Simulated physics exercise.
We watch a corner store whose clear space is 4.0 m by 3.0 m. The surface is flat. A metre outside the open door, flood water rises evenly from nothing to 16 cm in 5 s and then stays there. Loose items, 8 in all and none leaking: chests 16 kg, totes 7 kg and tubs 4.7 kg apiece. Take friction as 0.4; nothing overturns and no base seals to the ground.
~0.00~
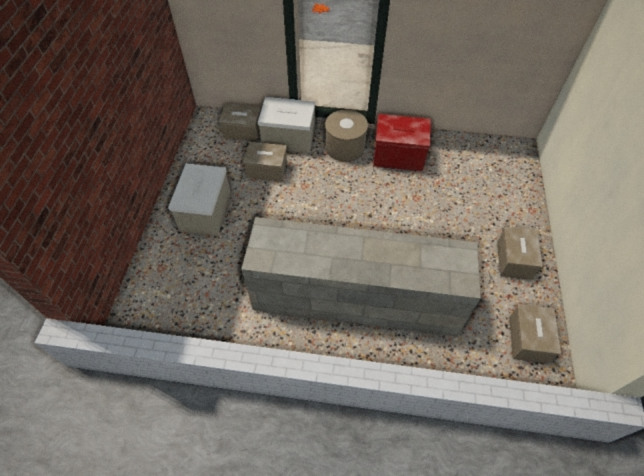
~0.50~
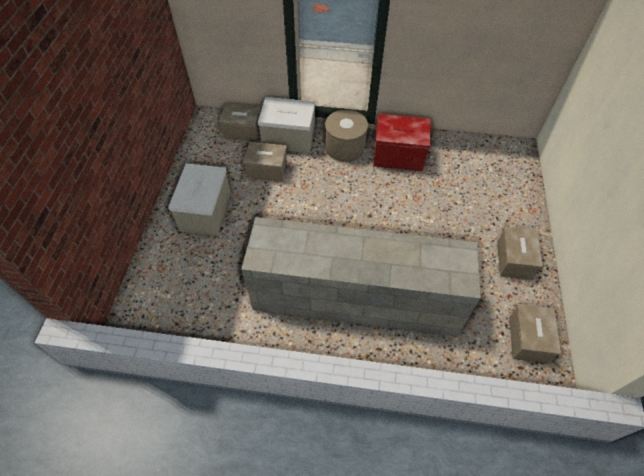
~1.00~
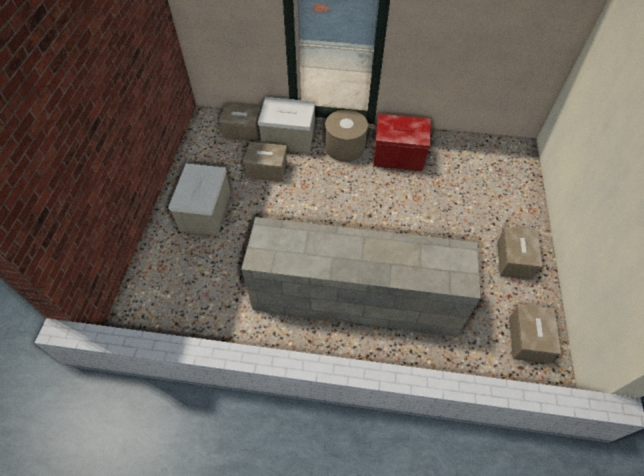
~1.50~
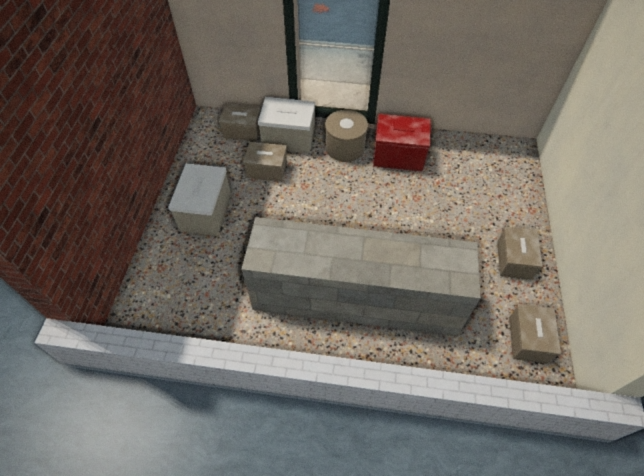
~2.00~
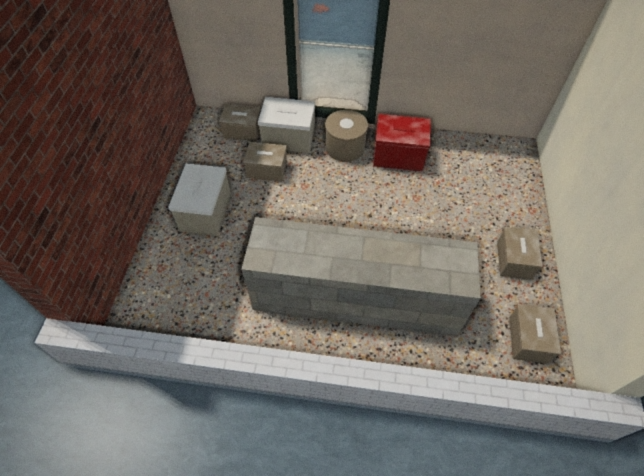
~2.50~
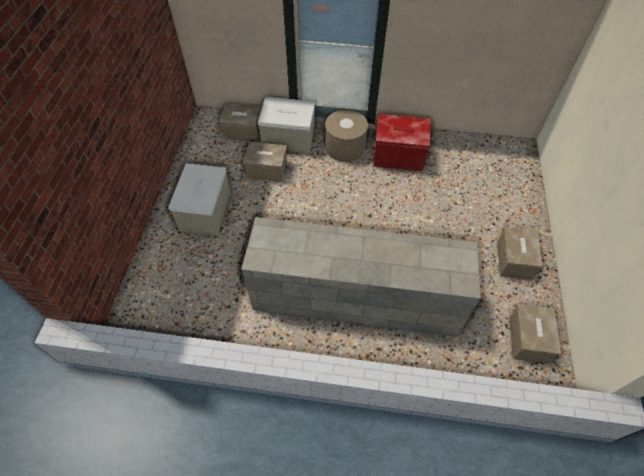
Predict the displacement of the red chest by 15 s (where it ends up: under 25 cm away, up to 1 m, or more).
Red chest stays put.
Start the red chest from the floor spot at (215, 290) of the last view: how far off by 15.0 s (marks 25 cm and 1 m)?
It stays put.
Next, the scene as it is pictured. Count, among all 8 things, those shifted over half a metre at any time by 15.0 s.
I count 4.
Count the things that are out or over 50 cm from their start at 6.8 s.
1 of them.
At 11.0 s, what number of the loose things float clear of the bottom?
At that moment 2.
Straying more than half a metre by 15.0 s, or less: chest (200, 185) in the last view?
It is under.
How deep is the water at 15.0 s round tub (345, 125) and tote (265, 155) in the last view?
Roughly 7 and 9 cm.
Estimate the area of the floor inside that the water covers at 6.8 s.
About 7.0 m2.
After 3.5 s the red chest is near (404, 129), 0.0 m from its start, aground; 0 afloat.
After 6.8 s the red chest is near (404, 130), 0.0 m from its start, aground; 1 afloat.
After 11.0 s the red chest is near (404, 130), 0.0 m from its start, aground; 2 afloat.
After 15.0 s the red chest is near (399, 138), 0.1 m from its start, aground; 6 afloat.
